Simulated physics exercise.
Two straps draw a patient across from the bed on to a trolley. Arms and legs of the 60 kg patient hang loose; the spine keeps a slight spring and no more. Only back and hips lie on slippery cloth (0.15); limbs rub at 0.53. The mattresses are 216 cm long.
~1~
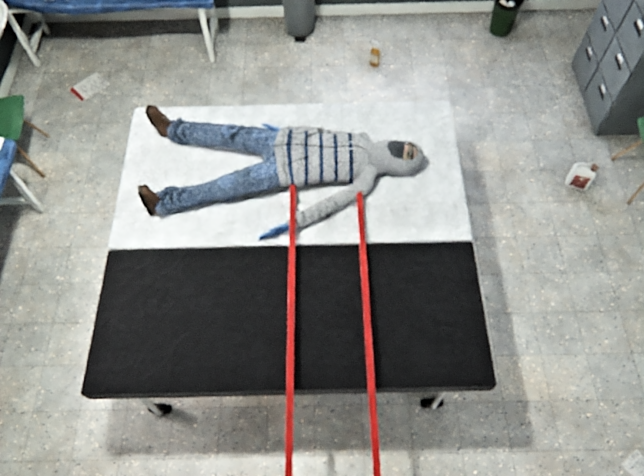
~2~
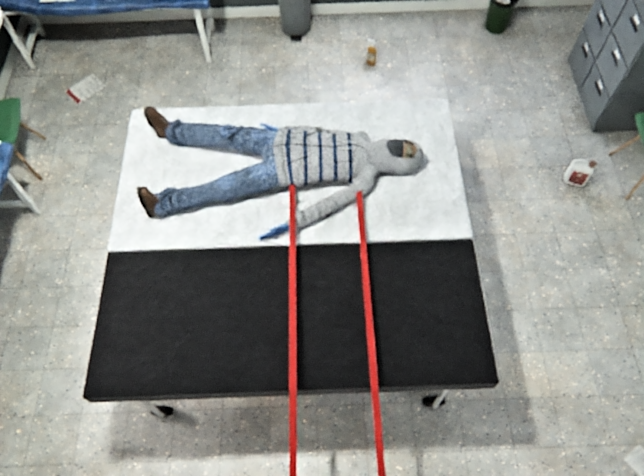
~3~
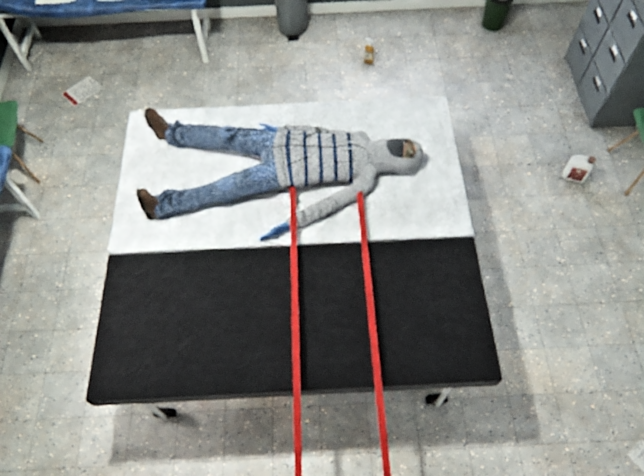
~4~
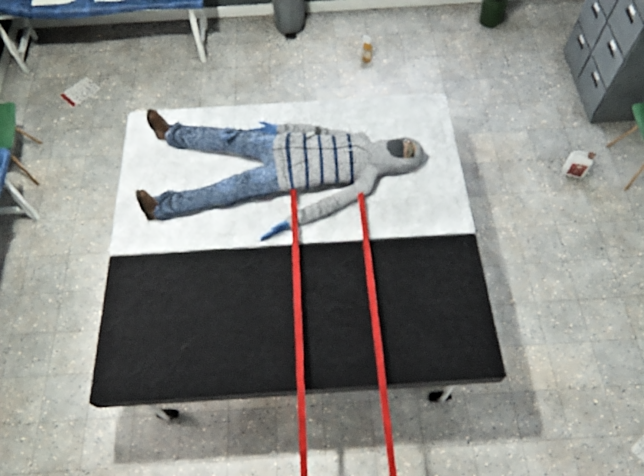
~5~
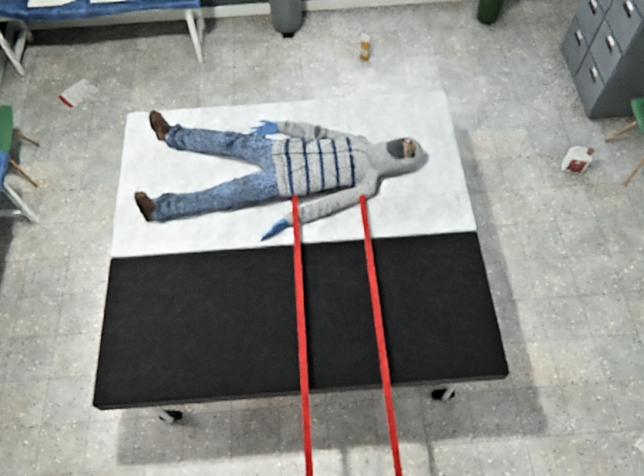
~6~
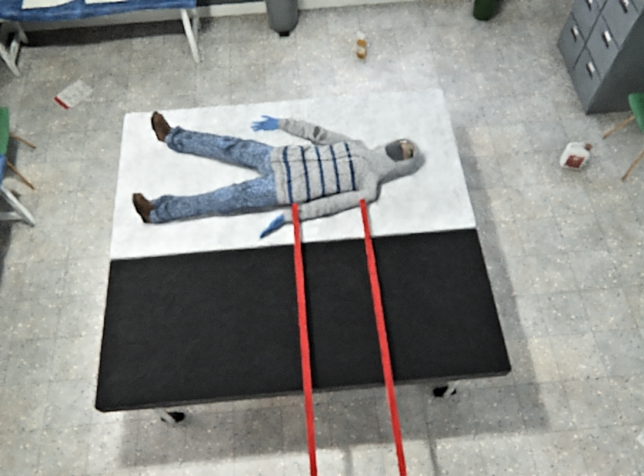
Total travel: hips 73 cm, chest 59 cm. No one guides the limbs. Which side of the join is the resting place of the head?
Here the head rests short of the join.
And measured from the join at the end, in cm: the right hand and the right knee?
Right hand 72 short, right knee 20 short.
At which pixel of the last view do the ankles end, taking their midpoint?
Around (180, 211).
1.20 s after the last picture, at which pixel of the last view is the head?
Around (402, 210).
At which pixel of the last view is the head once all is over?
Near (401, 213).
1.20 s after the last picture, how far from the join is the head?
Some 10 cm short of it.
Then, 0.20 s after the last picture the head is 44 cm short of the join, near (401, 163) in the last picture's view.
Then, 0.70 s after the last picture the head is 24 cm short of the join, near (401, 191) in the last picture's view; the right hand 84 cm short of the join.
Then, 1.20 s after the last picture the head is 11 cm short of the join, near (402, 210) in the last picture's view.
In the final state, head stops short of the join; left hand crosses the join; right hand stops short of the join; right ankle stops short of the join; right knee stops short of the join.
